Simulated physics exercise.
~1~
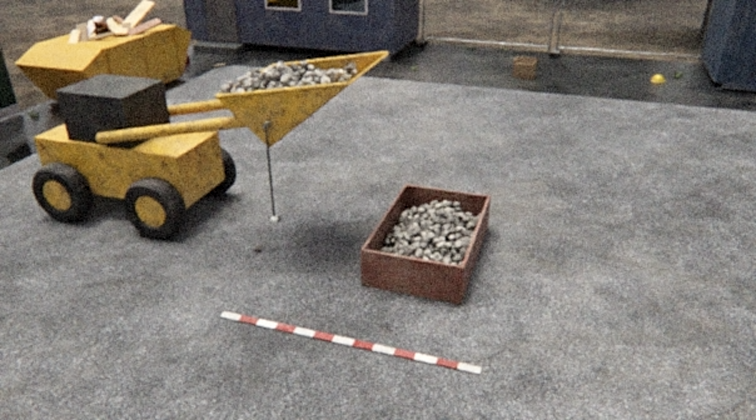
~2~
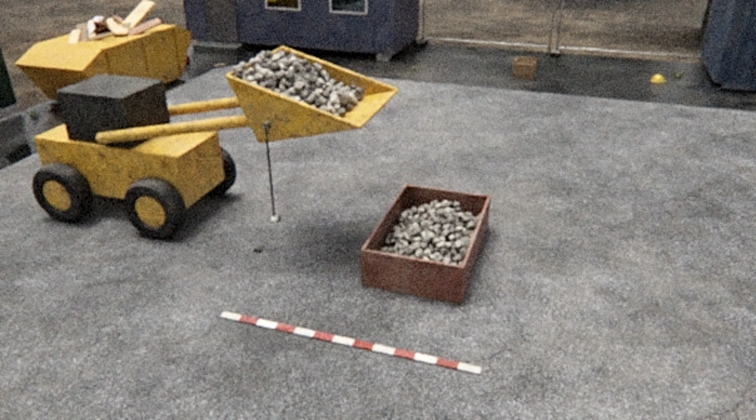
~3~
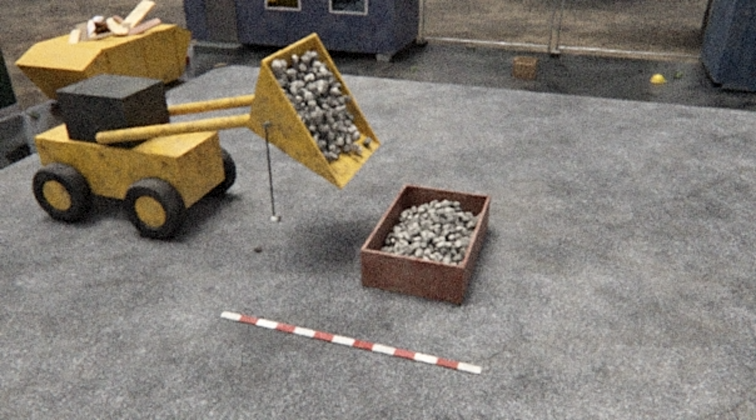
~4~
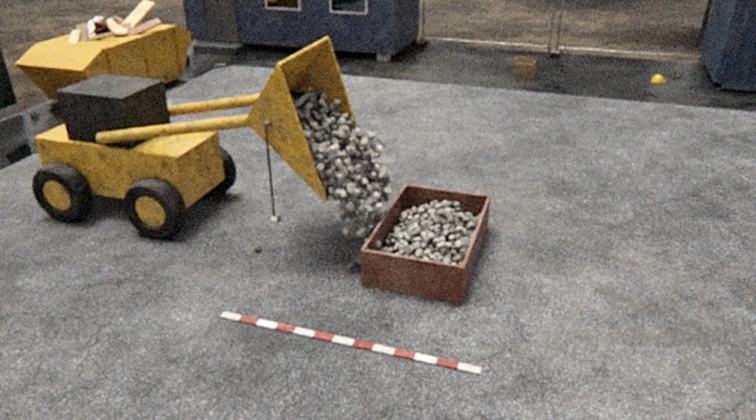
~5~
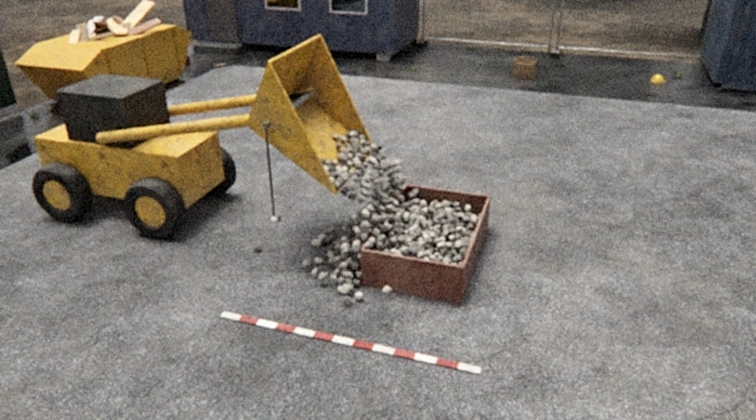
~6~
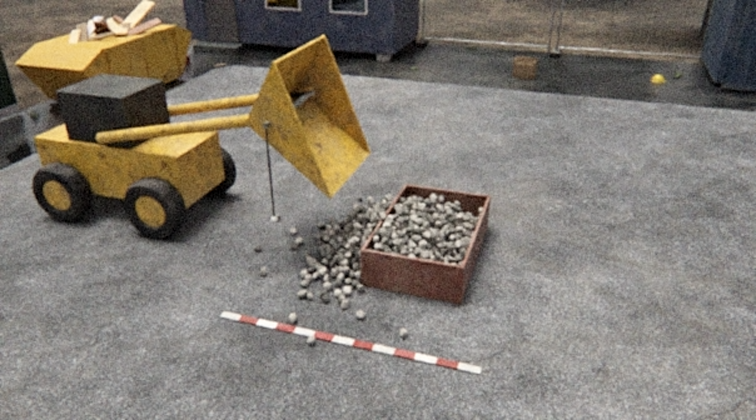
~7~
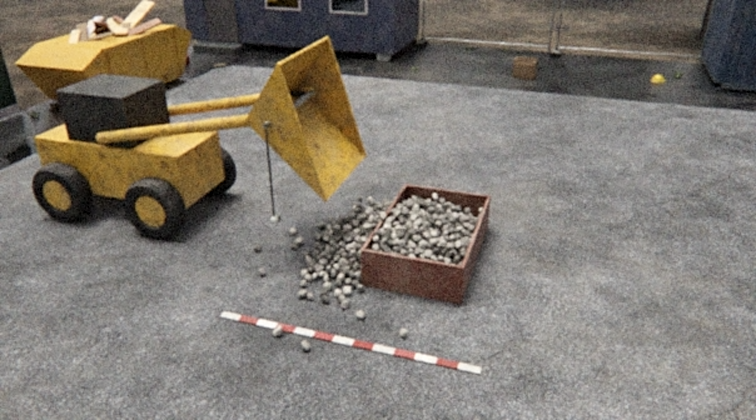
To begin with, a yellow loader on the left holds a raised bucket full of grey stones, tilted back, near a reddish-brown bin that already has stones in it. The bucket tips forward, steadily at first, until its floor slopes steeply down towards the bin. The stones then slide over the lip in a thick stream, some landing in the bin and many falling short against its near left side. The bucket jerks back and forward as the last stones leave. Finally it hangs empty, with the bin fuller and a scattered heap lying beside it, a few stones reaching the red and white striped bar.
